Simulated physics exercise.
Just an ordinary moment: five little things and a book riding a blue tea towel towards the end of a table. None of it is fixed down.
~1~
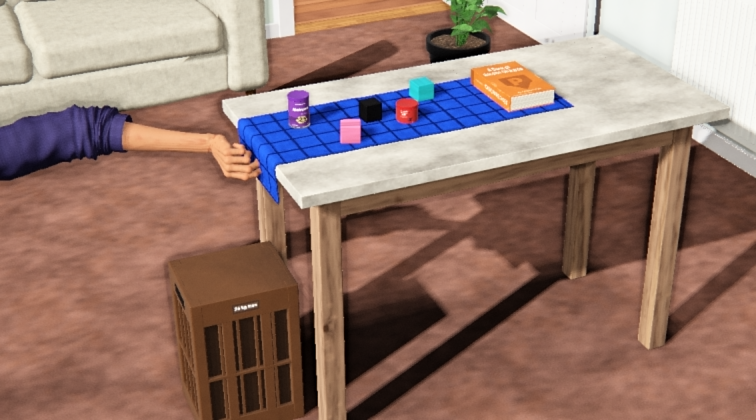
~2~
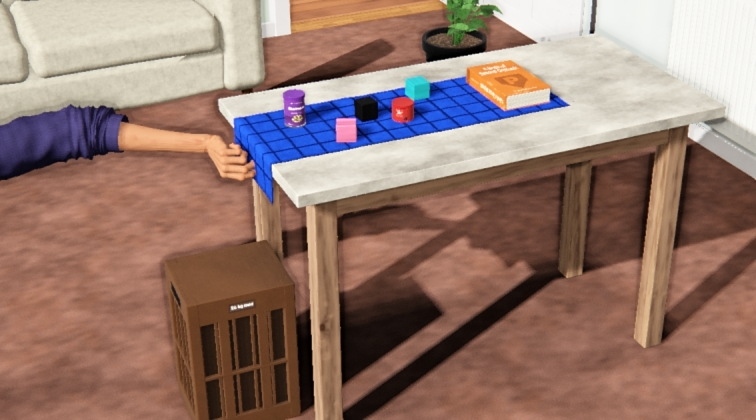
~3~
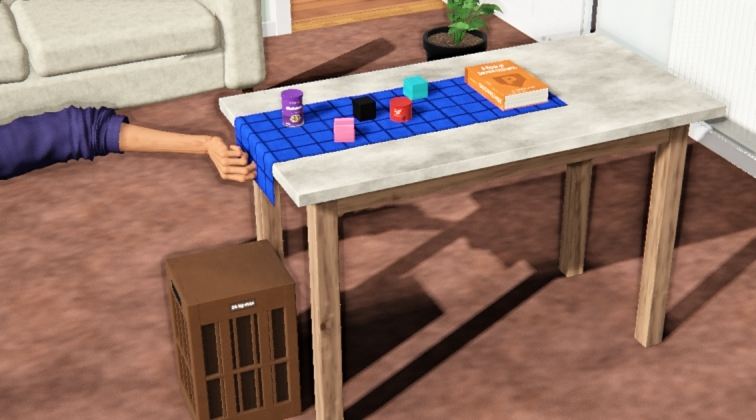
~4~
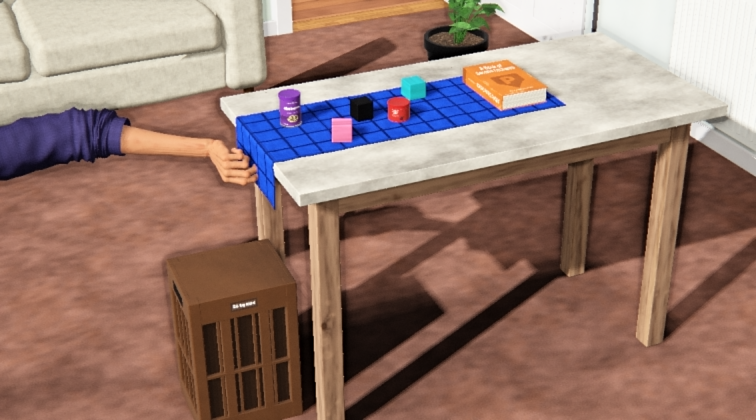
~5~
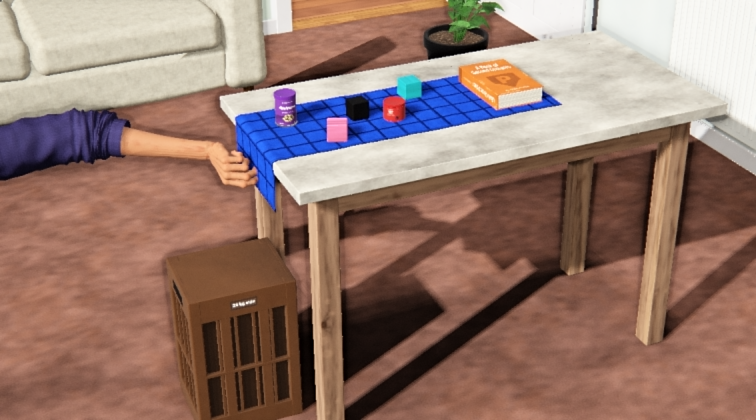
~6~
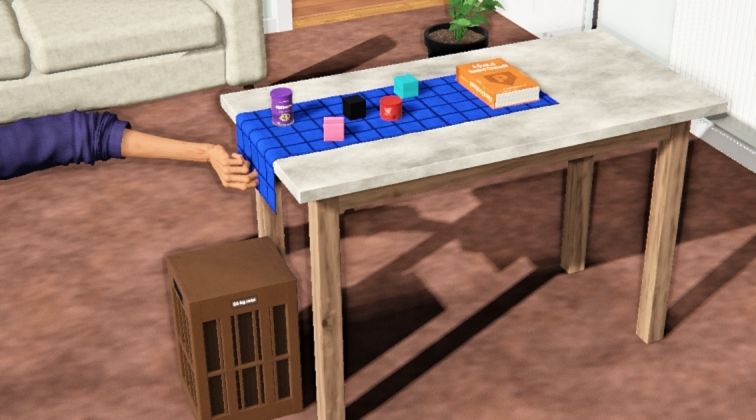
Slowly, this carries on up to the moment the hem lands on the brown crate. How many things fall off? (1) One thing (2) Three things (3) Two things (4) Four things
3, two things.
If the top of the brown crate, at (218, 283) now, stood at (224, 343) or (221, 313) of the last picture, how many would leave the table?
In that event, 4 and 3.
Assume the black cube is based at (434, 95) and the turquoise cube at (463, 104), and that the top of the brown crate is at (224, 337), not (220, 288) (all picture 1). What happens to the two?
The black cube stays on; the turquoise cube keeps its place on top.
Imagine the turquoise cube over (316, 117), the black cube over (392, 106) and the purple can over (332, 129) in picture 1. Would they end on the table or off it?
First the turquoise cube, which is lost, then the black cube, which is kept, and finally the purple can, which is lost.
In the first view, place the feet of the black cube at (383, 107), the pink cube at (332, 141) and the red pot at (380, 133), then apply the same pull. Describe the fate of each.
Black cube: Still up. Pink cube: Gone off. Red pot: Still up.
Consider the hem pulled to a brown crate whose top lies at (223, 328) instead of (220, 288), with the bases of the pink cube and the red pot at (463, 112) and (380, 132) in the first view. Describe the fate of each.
Pink cube: Safe; red pot: Lost.
Soon after, hem near (258, 236); purple can gone.
Then, hem on the crate; purple can and pink cube gone.
At rest, hem on the crate; purple can and pink cube gone. It carries off two.
